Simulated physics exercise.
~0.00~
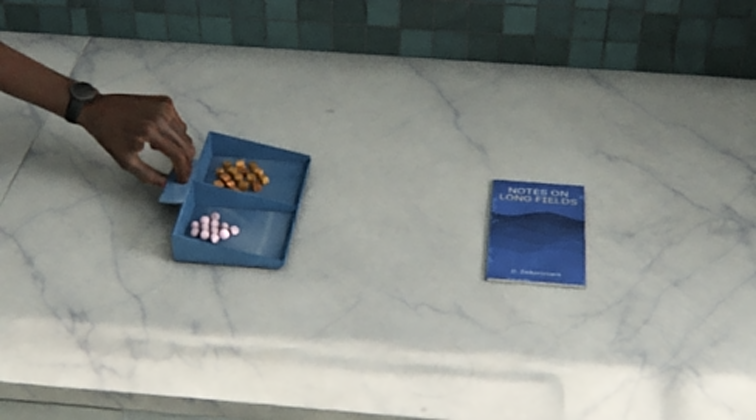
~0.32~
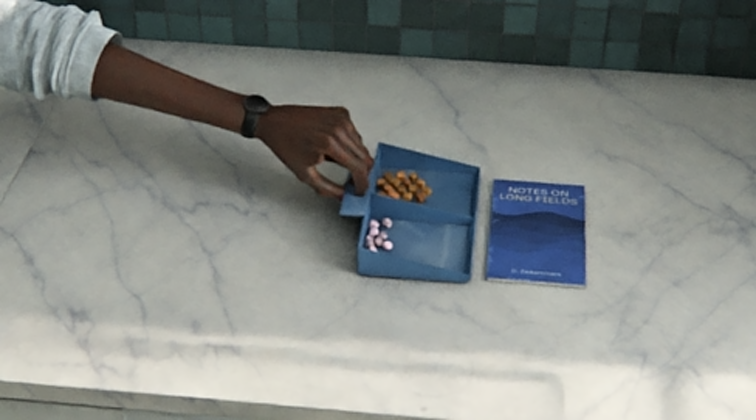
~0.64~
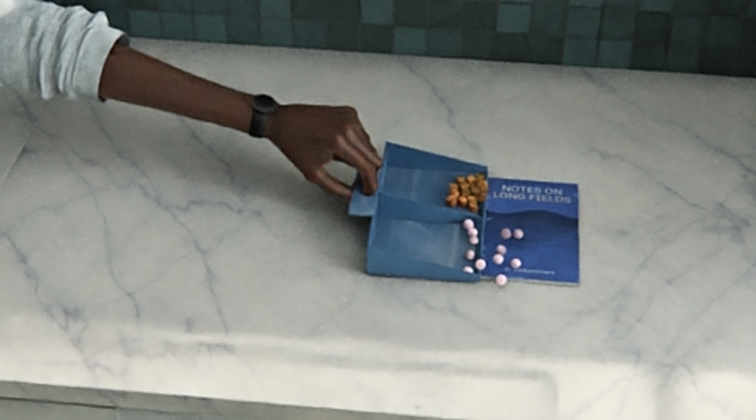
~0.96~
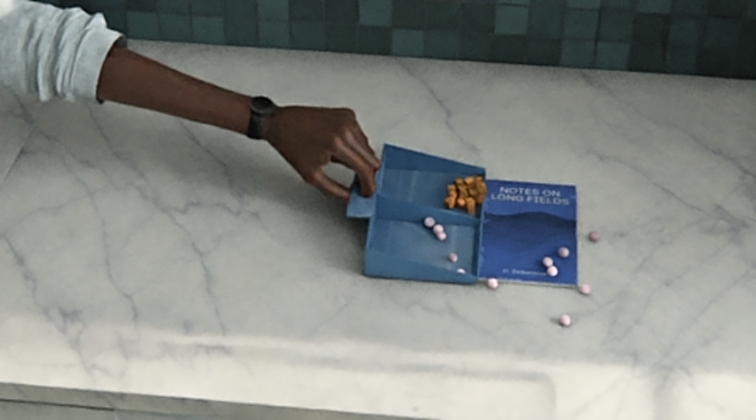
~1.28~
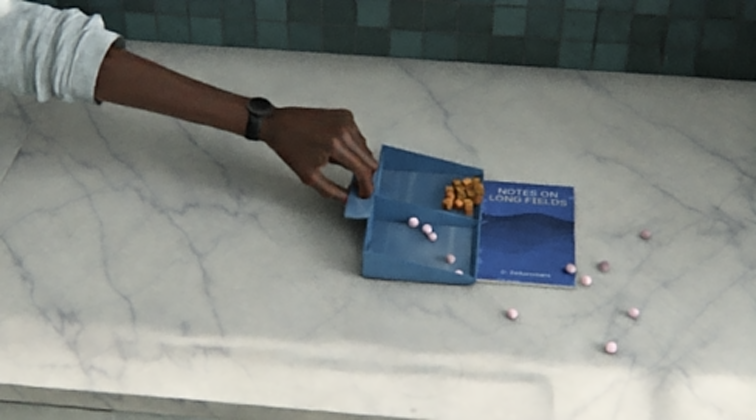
A dark-skinned hand with a black watch and a pale grey sleeve holds the tab of a blue two-part tray on a veined white marble counter, seen from above at a slight angle before green tiles. Orange-brown pieces fill the back section and pale pink balls the front, while a blue book lies to the right. The hand pushes the tray rightward until it stops against the book. Both groups slide towards the low rim. Several pink balls spill over the book and roll onto the counter, while a few stay inside. The brown pieces remain bunched at the rim.
